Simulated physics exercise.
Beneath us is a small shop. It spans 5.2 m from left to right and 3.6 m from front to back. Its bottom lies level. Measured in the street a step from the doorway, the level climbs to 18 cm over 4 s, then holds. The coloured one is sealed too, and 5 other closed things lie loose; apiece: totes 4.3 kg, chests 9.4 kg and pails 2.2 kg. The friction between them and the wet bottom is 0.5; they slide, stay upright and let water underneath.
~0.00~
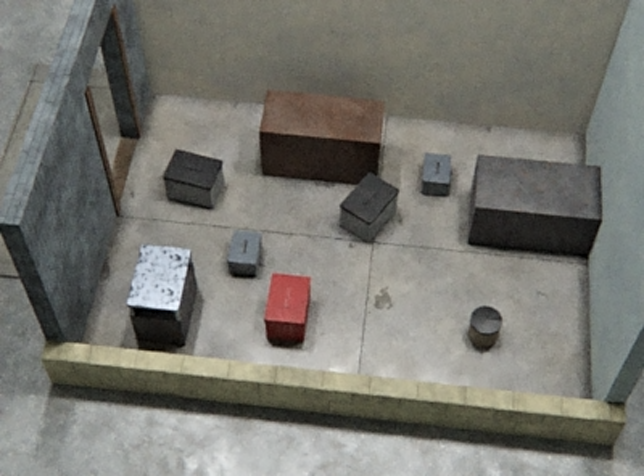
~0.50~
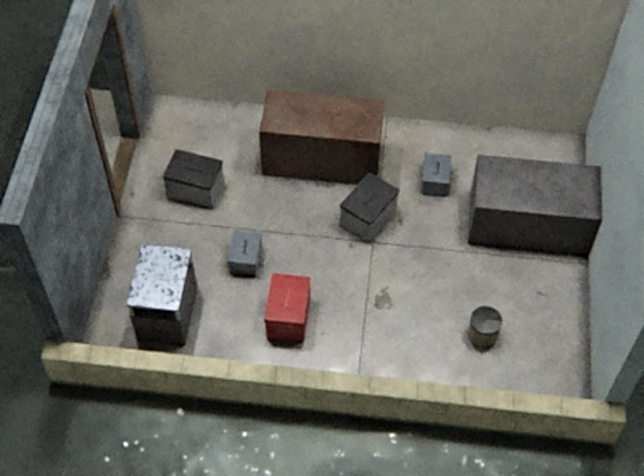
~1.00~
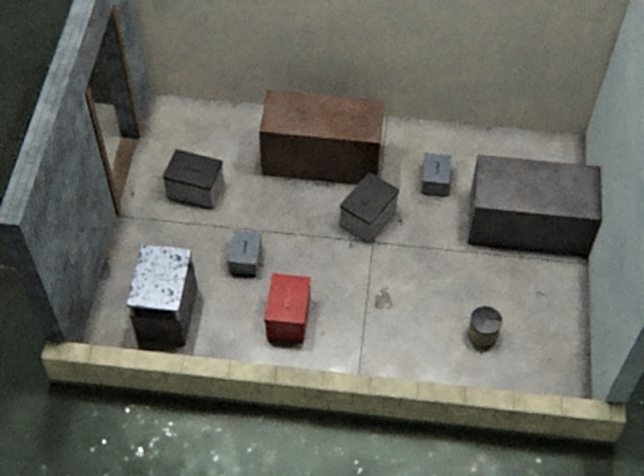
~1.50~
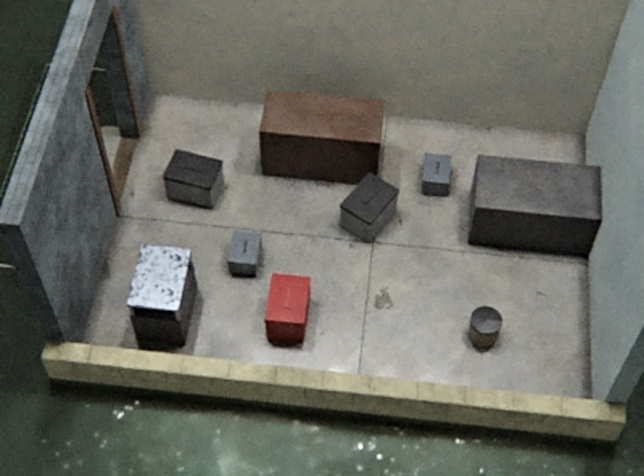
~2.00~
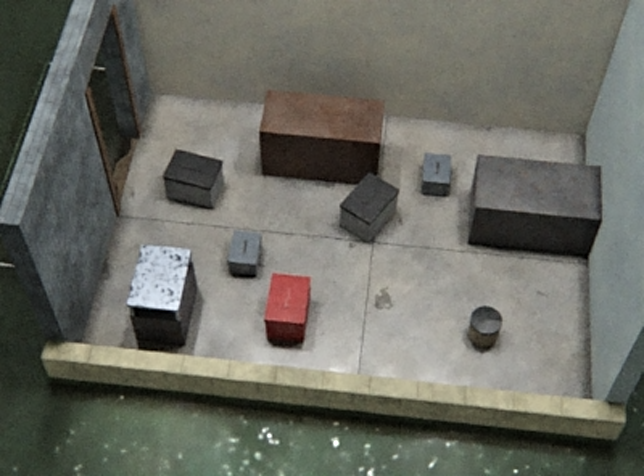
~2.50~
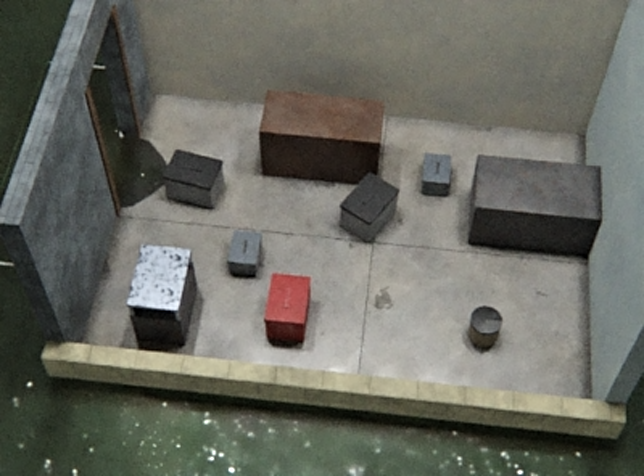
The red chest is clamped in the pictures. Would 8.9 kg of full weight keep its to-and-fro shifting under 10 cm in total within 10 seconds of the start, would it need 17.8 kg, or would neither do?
It needs the heavy one.
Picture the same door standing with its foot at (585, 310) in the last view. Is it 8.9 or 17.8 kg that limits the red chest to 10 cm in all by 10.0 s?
So only the heavy mass does it.
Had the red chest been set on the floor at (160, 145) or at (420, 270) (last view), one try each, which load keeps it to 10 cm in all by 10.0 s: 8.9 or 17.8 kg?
Well, at the first spot no weight will do, and at the second you need the heavier weight.
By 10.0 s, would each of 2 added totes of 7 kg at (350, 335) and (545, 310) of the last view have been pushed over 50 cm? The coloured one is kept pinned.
In the order given, within the mark and then within the mark.
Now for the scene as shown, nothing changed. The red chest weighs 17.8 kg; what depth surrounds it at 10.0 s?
Close to 4 cm deep.
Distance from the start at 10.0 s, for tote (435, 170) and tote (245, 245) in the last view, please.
10 cm and 300 cm respectively.
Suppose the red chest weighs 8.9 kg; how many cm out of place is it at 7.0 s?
20 cm.
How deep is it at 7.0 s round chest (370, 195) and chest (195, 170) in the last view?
3 and 4 cm.
After 3.5 s the red chest would be 0 cm from its start with 8.9 kg and 0 cm from its start with 17.8 kg; 0 cm of water round it then.
After 4.5 s the red chest would be 0 cm from its start with 8.9 kg and 0 cm from its start with 17.8 kg; 0 cm of water round it then.
After 7.0 s the red chest would be 22 cm from its start with 8.9 kg and 0 cm from its start with 17.8 kg; 3 cm of water round it then.
After 10.0 s the red chest would be 61 cm from its start with 8.9 kg and 0 cm from its start with 17.8 kg; 4 cm of water round it then.
